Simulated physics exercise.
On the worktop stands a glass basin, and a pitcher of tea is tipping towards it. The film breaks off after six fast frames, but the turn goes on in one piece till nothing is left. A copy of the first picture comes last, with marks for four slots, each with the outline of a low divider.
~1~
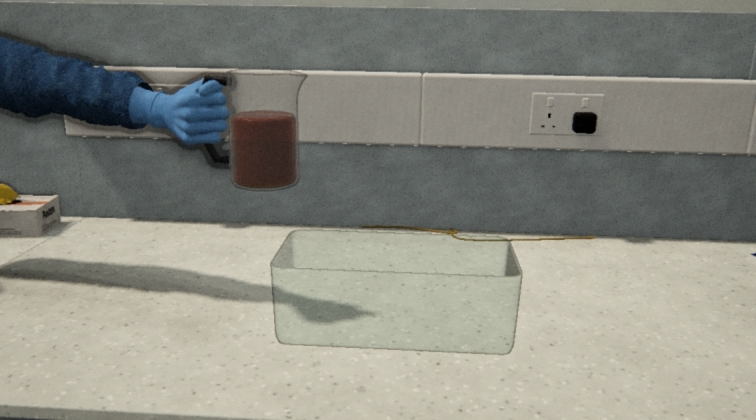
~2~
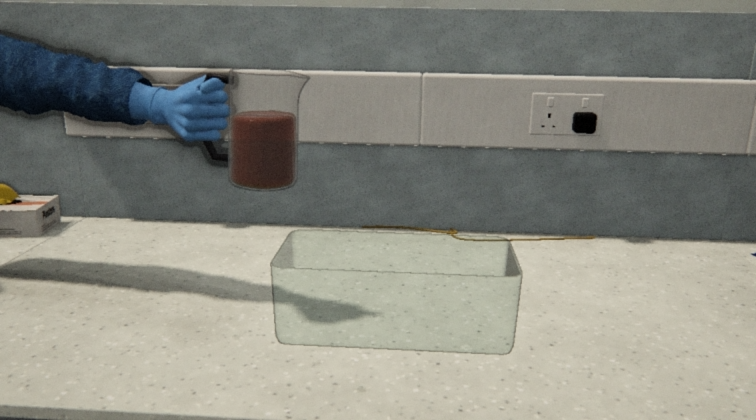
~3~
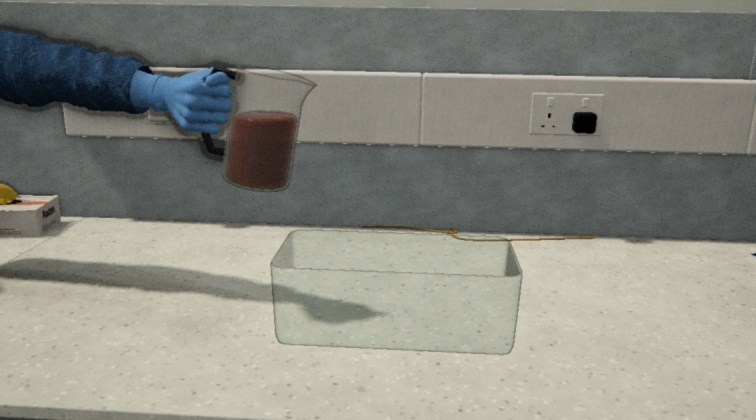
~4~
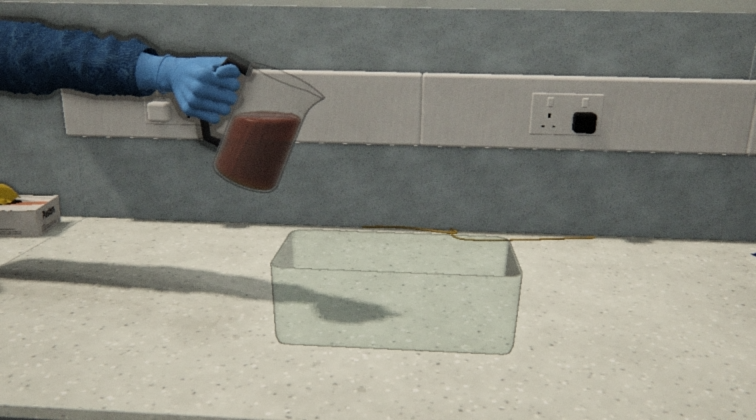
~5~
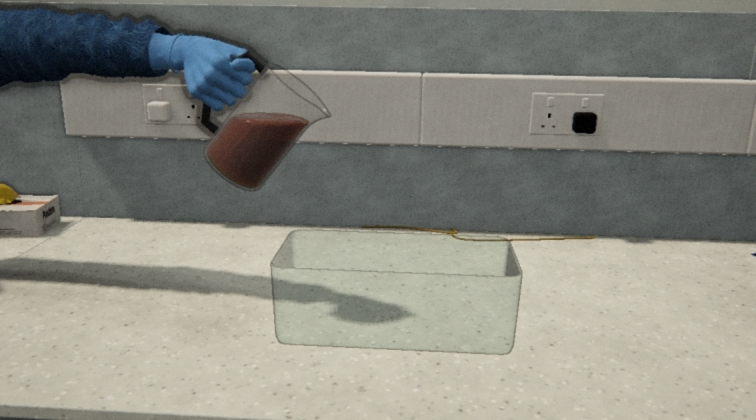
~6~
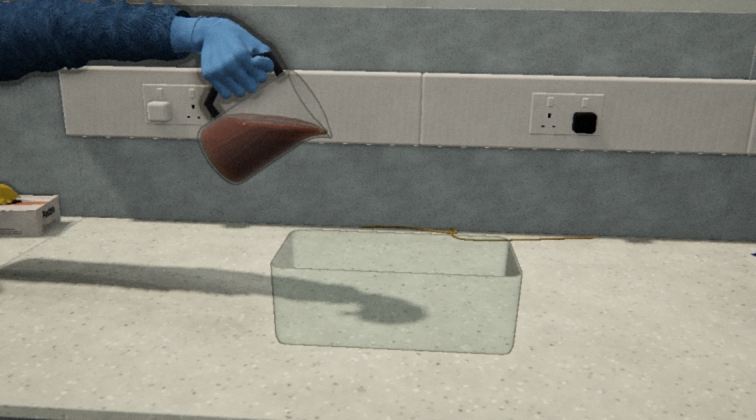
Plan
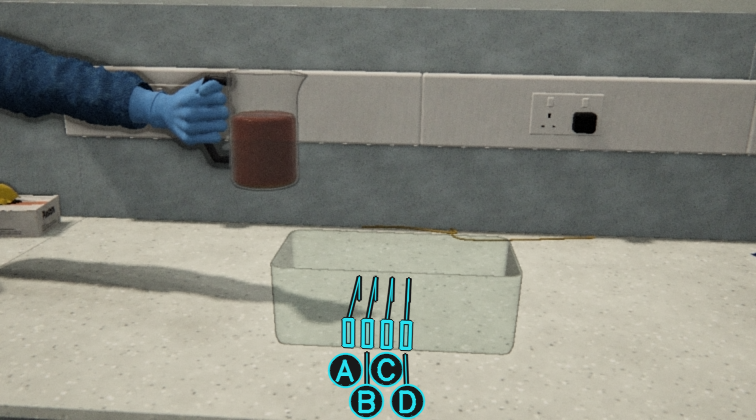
A blue-gloved hand held a clear pitcher of reddish-brown tea upright above an empty glass basin on a worktop, then tilted it steeply to the right, the tea sliding up toward the lip.
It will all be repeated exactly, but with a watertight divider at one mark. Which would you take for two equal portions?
Choose B.
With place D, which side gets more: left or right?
The left one.
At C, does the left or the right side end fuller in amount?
The left side.
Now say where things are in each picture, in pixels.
The first frame shows upright, lip at (306, 75); basin from (276, 341) to (513, 352); nothing has left yet.
The second frame shows tipped about 3°, lip at (309, 77); nothing has left yet.
The third frame shows tipped about 11°, lip at (315, 85); nothing has left yet.
The fourth frame shows tipped about 23°, lip at (324, 97); nothing has left yet.
The fifth frame shows tipped about 38°, lip at (330, 115); nothing has left yet.
The sixth frame shows tipped about 56°, lip at (331, 136); nothing has left yet.
On the marked copy, A at (347, 352); B at (366, 352); C at (386, 353); D at (405, 354).
For place A, about 17 % ends left of the wall and 81 % right of it.
For place B, about 47 % ends left of the wall and 51 % right of it.
For place C, about 86 % ends left of the wall and 8 % right of it; 6 % is lost outside.
For place D, about 88 % ends left of the wall and 7 % right of it; 5 % is lost outside.
